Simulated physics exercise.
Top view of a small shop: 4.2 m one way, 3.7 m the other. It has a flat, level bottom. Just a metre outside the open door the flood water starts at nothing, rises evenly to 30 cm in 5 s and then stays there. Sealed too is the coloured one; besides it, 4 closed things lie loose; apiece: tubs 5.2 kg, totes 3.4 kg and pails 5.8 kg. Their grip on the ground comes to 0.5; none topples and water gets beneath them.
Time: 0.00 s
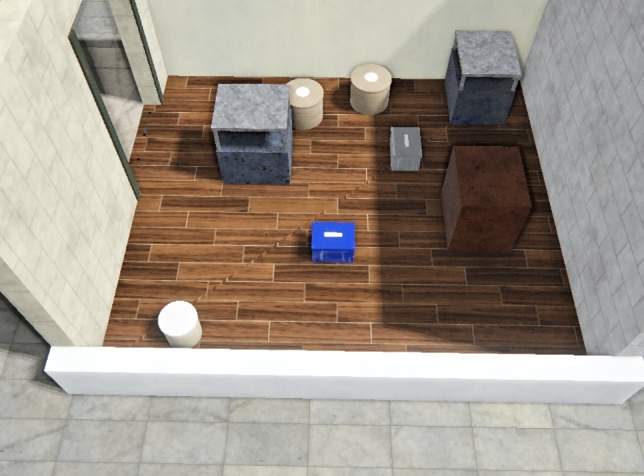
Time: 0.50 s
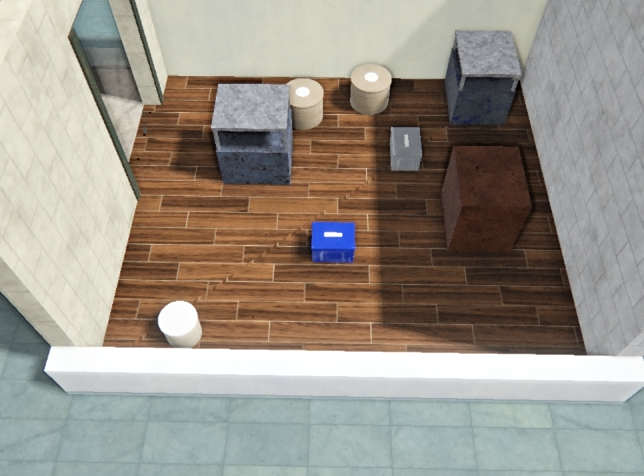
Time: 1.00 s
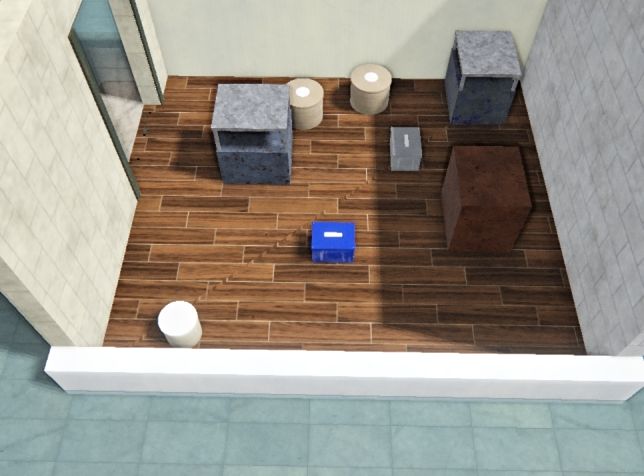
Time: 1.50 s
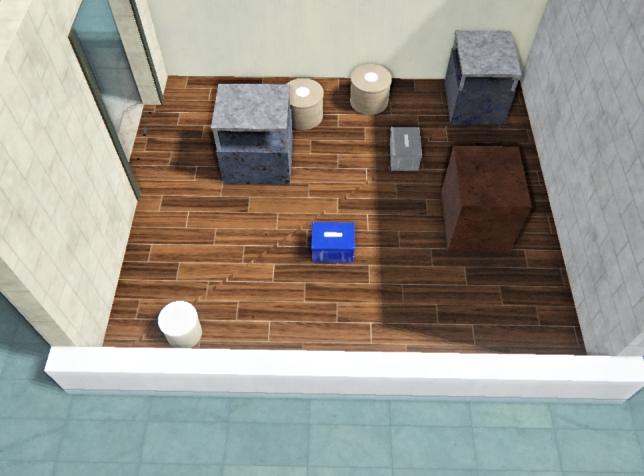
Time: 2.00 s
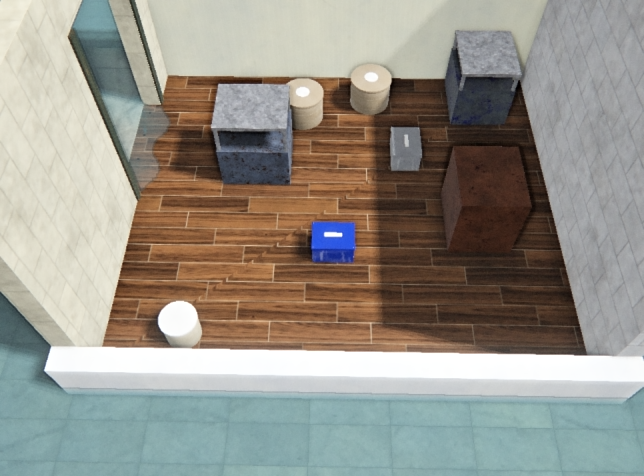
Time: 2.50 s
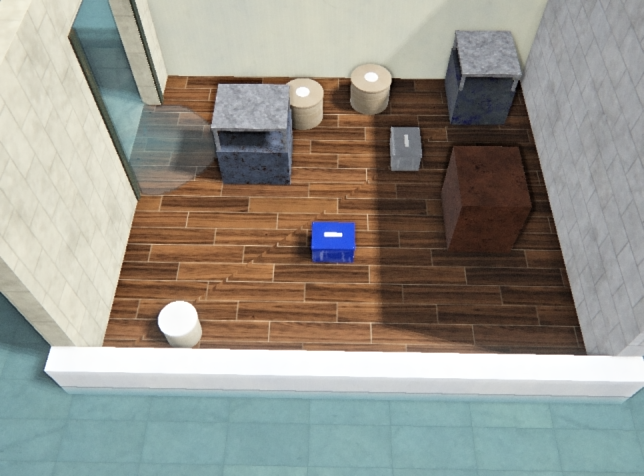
Water covers the paving outside, then spreads through the left doorway onto the shop's wooden floor.
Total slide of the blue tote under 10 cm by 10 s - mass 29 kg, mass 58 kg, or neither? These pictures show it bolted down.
My call: It is fine with the lighter amount.
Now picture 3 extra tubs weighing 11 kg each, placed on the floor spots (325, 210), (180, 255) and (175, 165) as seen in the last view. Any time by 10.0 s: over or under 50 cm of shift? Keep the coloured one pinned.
In that order: Short of it, more, over.
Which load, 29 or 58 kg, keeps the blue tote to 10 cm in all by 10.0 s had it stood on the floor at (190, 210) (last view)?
Just the heavier works.
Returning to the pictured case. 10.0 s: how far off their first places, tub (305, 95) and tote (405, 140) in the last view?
200 cm, 150 cm.
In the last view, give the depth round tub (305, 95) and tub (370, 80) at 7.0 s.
Some 5 cm at the first, some 7 cm at the second.
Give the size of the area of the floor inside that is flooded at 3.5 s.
Roughly 2.5 m2.
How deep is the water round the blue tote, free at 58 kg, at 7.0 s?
Around 3 cm.
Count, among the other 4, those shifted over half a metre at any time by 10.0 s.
My count gives 4.
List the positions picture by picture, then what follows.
In the first frame, the blue tote at (333, 235), on the bottom; 0.0 m2 under water; 0 of 5 have shifted.
In the second frame, the blue tote at (333, 235) rests on the ground; 0.0 m2 under water; 0 of 5 have shifted.
In the third frame, the blue tote at (333, 235), on the bottom; water covers 0.0 m2; 0 of 5 have shifted.
In the fourth frame, the blue tote at (333, 235), on the bottom; 0.0 m2 under water; 0 of 5 have shifted.
In the fifth frame, the blue tote at (333, 235), on the bottom; 0.1 m2 under water; 0 of 5 have shifted.
In the sixth frame, the blue tote at (333, 235), on the bottom; 0.7 m2 under water; 0 of 5 have shifted.
After 3.5 s the blue tote would be 0 cm from its start with 29 kg and 0 cm from its start with 58 kg; 0 cm of water round it then.
After 4.5 s the blue tote would be 0 cm from its start with 29 kg and 0 cm from its start with 58 kg; 1 cm of water round it then.
After 7.0 s the blue tote would be 0 cm from its start with 29 kg and 0 cm from its start with 58 kg; 3 cm of water round it then.
After 10.0 s the blue tote would be 0 cm from its start with 29 kg and 0 cm from its start with 58 kg; 13 cm of water round it then.
